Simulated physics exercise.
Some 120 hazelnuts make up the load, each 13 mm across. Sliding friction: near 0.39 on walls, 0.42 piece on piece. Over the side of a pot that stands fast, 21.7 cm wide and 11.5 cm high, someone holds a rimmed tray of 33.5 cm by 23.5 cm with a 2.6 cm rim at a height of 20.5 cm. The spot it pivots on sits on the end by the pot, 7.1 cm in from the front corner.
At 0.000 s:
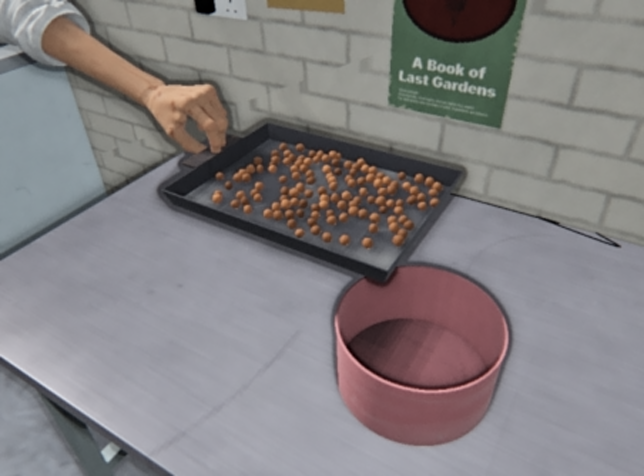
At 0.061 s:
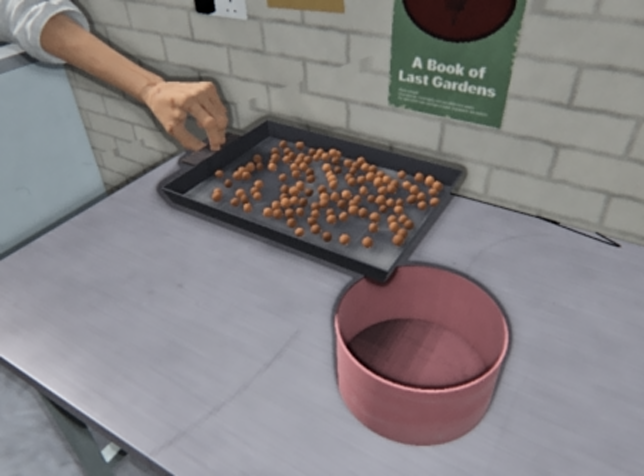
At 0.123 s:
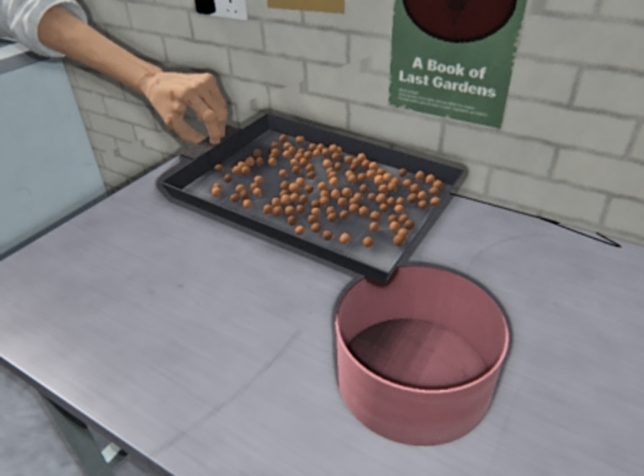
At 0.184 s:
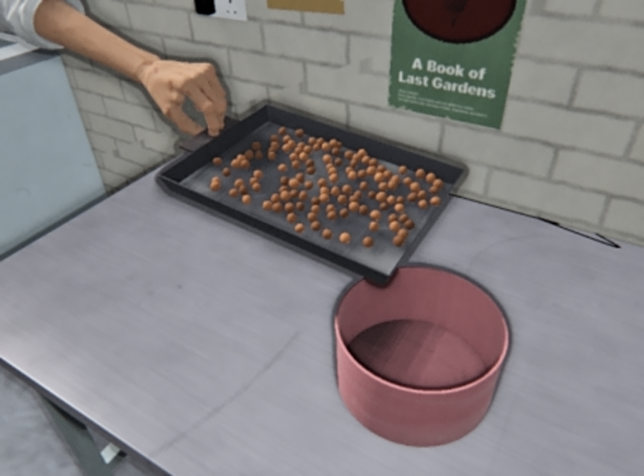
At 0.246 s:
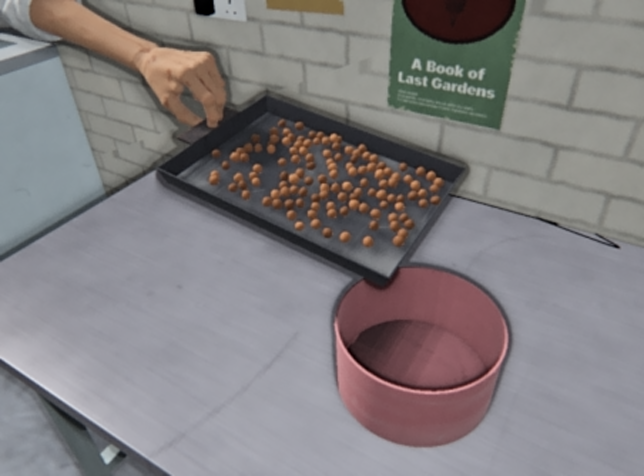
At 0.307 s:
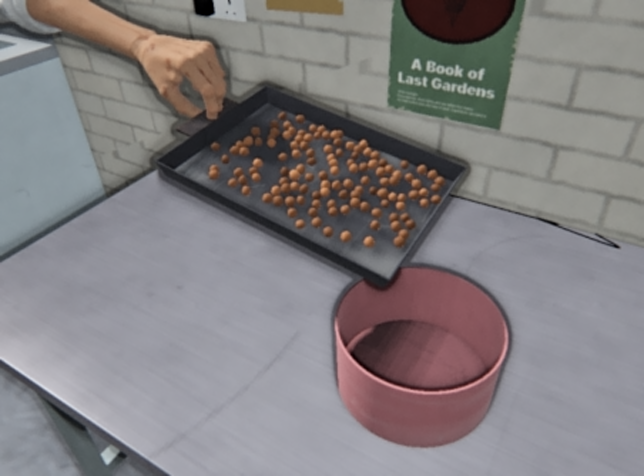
Dark rimmed tray of hazelnuts slowly tilting as a hand raises its left end, with a pink pot standing at the right.
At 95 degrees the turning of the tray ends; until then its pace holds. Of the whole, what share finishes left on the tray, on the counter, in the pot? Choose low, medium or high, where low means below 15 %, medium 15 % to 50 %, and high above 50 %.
Shares - tray: Low, counter: Low, pot: High.
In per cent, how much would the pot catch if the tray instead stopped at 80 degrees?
That would give about 100 per cent.
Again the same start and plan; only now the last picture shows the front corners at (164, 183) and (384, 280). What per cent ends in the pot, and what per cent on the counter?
In the pot: 65 per cent; on the counter: 35 per cent.
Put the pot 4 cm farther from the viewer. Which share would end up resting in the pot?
Expect something close to 80 per cent.
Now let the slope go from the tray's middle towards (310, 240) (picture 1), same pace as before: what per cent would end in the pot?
That comes to around 70 per cent.
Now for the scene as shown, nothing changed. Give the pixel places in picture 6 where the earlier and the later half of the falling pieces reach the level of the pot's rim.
First half close to (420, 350), second half close to (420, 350).
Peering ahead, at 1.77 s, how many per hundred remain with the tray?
Around 95 percent of it.
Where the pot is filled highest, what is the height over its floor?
Roughly 3.0 centimetres.
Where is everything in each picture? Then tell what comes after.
Tray tilt 0 degrees, front corners at (170, 189) and (385, 265); middle of the pieces at (323, 191); pot at (420, 321), in the first picture.
Tray tilt 1 degrees, front corners at (169, 187) and (385, 265); middle of the pieces at (322, 190), in the second picture.
Tray tilt 3 degrees, front corners at (169, 181) and (386, 266); middle of the pieces at (323, 187), in the third picture.
Tray tilt 6 degrees, front corners at (167, 174) and (386, 269), lowest corner right front; middle of the pieces at (323, 183), in the fourth picture.
Tray tilt 8 degrees, front corners at (165, 167) and (386, 271), lowest corner right front; middle of the pieces at (323, 179), in the fifth picture.
Tray tilt 11 degrees, front corners at (164, 160) and (387, 272), lowest corner right front; middle of the pieces at (324, 176); pot at (420, 322). The tray's pace is about 45 degrees a second, in the sixth picture.
After 1.18 s, tilt 50 degrees; the tray holds 100 %, the pot 0 %.
Then, at 1.77 s, tilt 76 degrees; the tray holds 95 %, the pot 5 %.
After 2.40 s, tilt 95 degrees; the tray holds 0 %, the pot 95 %.
At rest (3.1 s), tray 0 %, counter 0 %, pot 100 %.
